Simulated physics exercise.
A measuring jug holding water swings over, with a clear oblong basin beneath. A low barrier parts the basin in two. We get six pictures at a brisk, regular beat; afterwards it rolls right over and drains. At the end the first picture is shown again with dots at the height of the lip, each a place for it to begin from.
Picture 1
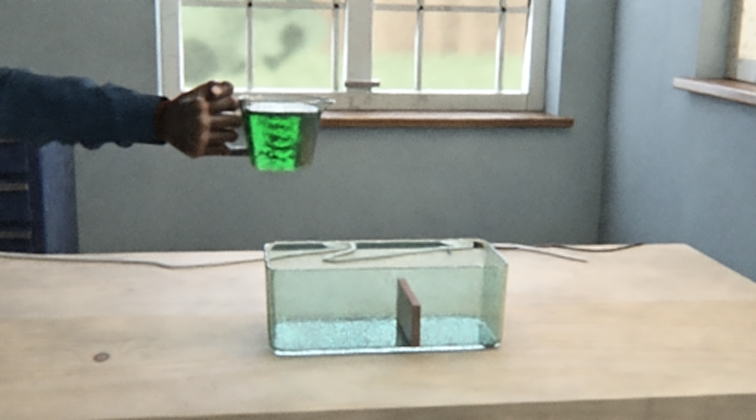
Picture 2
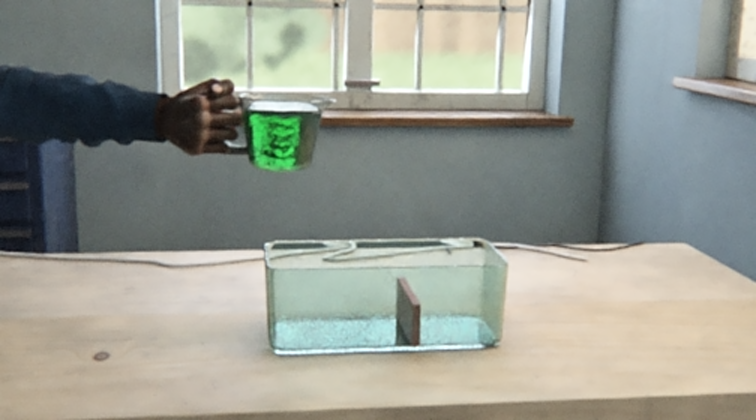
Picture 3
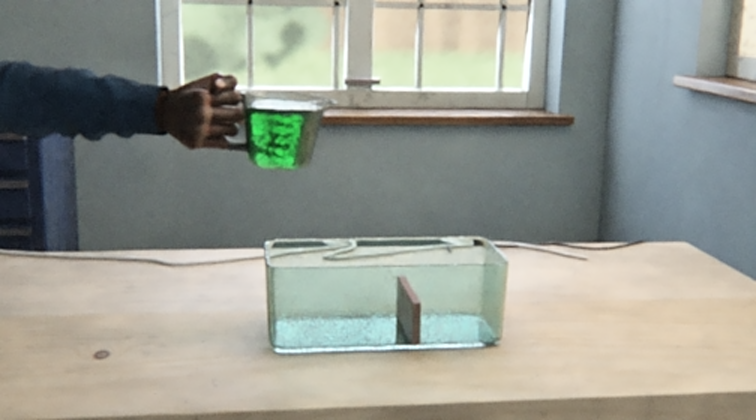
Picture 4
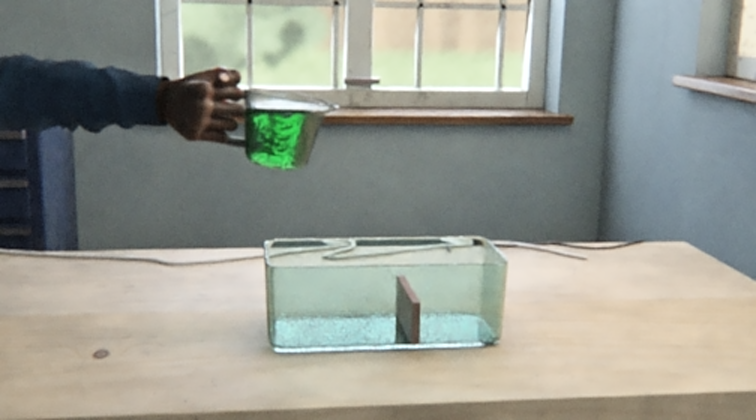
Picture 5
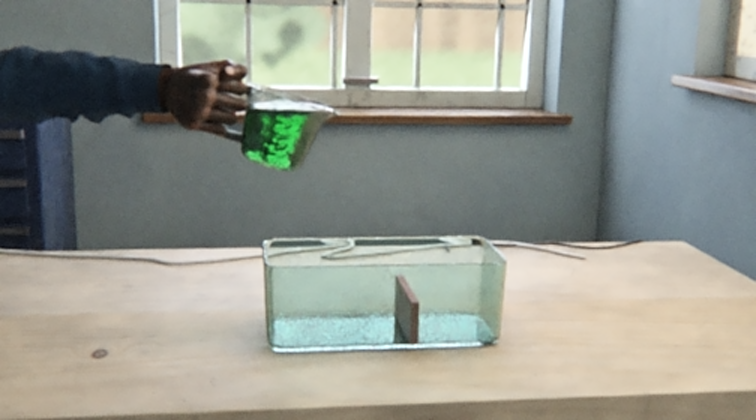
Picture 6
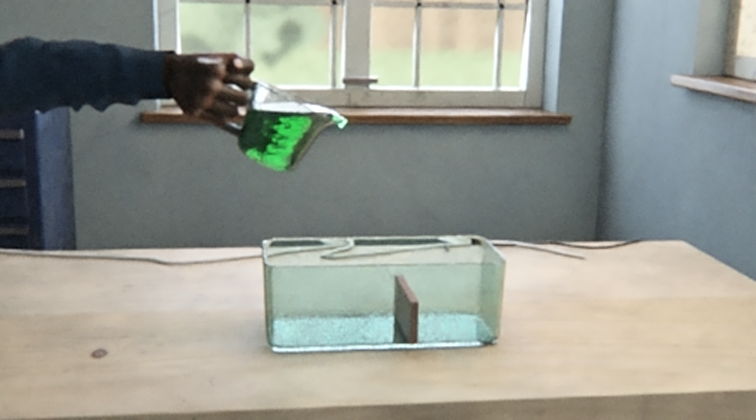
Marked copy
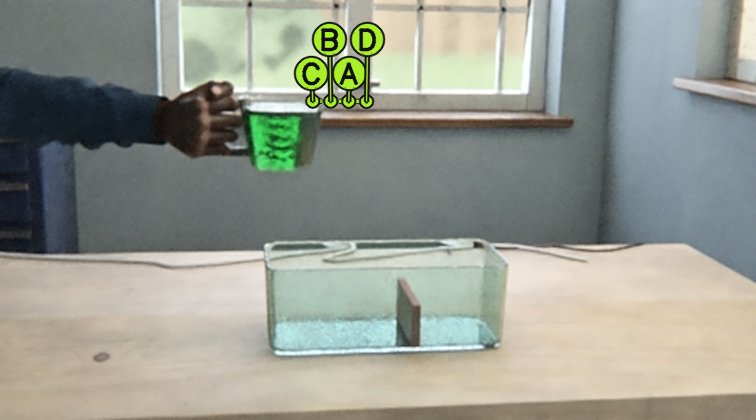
A jug of green liquid tilts rightward in a hand above a divided clear basin.
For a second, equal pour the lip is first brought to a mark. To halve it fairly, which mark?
Choose D.
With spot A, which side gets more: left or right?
More ends on the left.
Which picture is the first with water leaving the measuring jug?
In picture 6.
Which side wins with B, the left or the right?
The left one.
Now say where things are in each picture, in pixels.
In the first picture, upright, lip at (334, 101); basin from (269, 353) to (501, 345); top of the wall at (409, 290); nothing has left yet.
In the second picture, upright, lip at (334, 101); nothing has left yet.
In the third picture, tipped about 4°, lip at (336, 102); nothing has left yet.
In the fourth picture, tipped about 9°, lip at (338, 107); nothing has left yet.
In the fifth picture, tipped about 16°, lip at (339, 113); nothing has left yet.
In the sixth picture, tipped about 24°, lip at (339, 122); water is over the lip, down to (339, 122).
In lime, A at (348, 101); B at (330, 101); C at (312, 101); D at (366, 101).
If A is chosen, about 86 % ends left of the wall and 11 % right of it; 3 % is lost outside.
If B is chosen, about 94 % ends left of the wall and 3 % right of it; 3 % is lost outside.
If C is chosen, about 96 % ends left of the wall and 3 % right of it.
If D is chosen, about 47 % ends left of the wall and 51 % right of it.
